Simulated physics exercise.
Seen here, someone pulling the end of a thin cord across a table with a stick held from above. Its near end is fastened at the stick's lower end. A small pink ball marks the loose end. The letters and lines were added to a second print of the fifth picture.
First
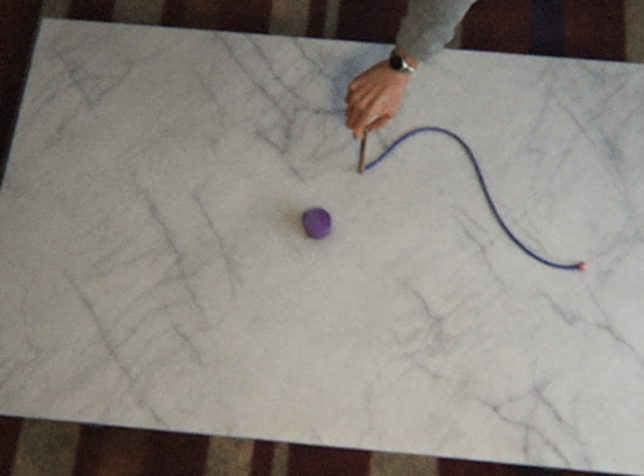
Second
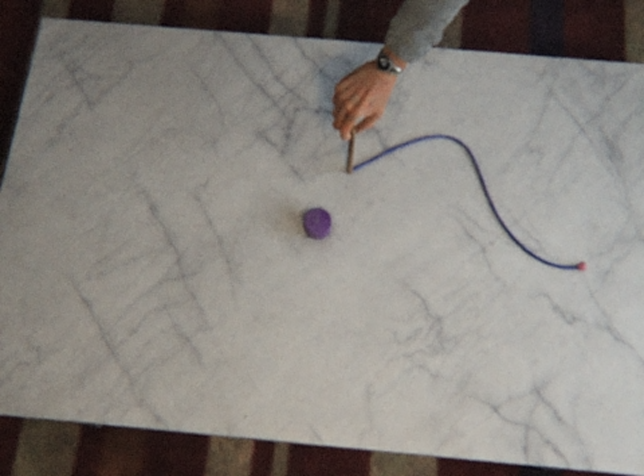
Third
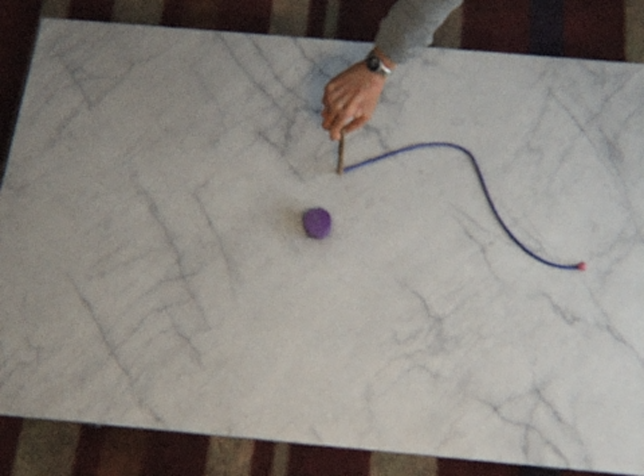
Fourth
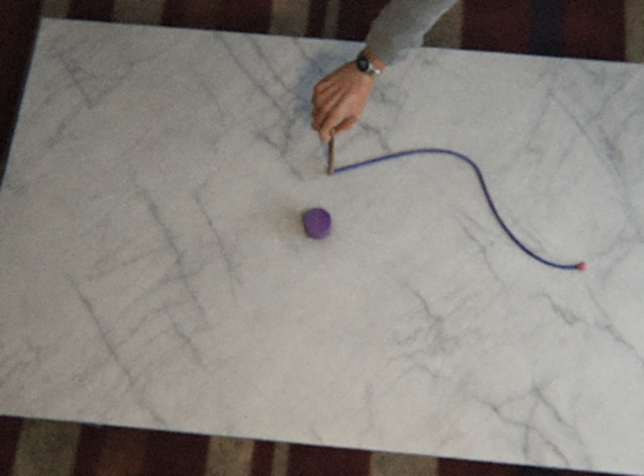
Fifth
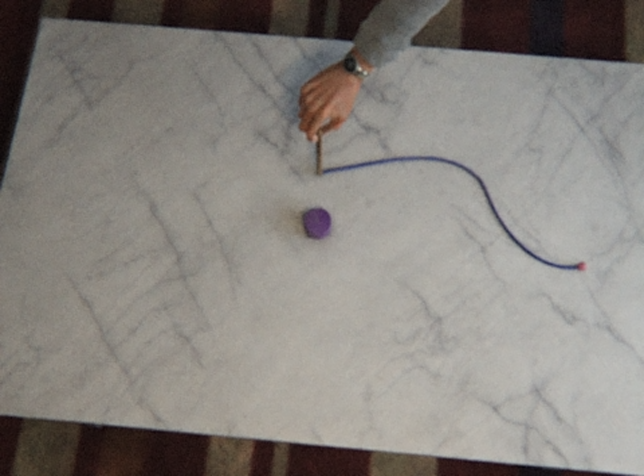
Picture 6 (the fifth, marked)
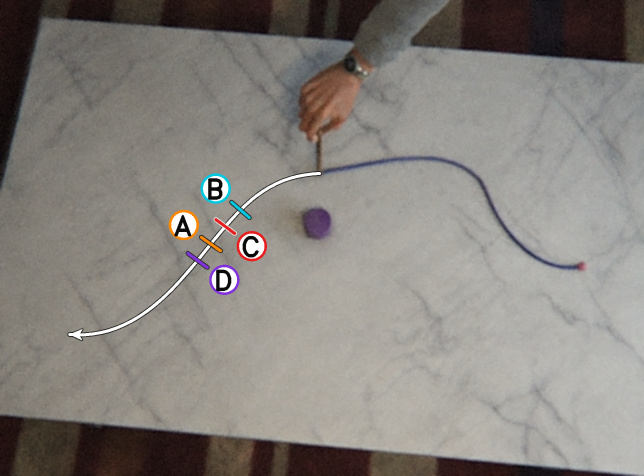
The clip opens with a hand holding a short stick upright on a marbled tabletop, a dark cord curving away from its tip beside a small purple tin. The hand moves steadily left, drawing the cord's near part into a flatter curve, while the far end and the tin stay still.
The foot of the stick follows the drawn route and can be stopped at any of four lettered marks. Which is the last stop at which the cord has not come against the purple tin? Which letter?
Up to mark C.
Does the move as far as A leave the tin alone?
No.
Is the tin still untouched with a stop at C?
For that mark, yes.
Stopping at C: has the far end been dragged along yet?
Yes.
On the marked copy, A at (211, 244); B at (241, 210); C at (225, 227); D at (198, 260); the route from (320, 173) via (201, 256) to (69, 334).
With C. Early on, foot of the stick (282, 182), middle of the cord (438, 196), free end (578, 267).
Further on, foot of the stick (249, 203), middle of the cord (407, 203), free end (555, 259).
At the end, foot of the stick (225, 227), middle of the cord (384, 209), free end (535, 248); nothing has been touched.
As for the rest, A brings the cord against the tin; B is safe but short; D brings the cord against the tin.
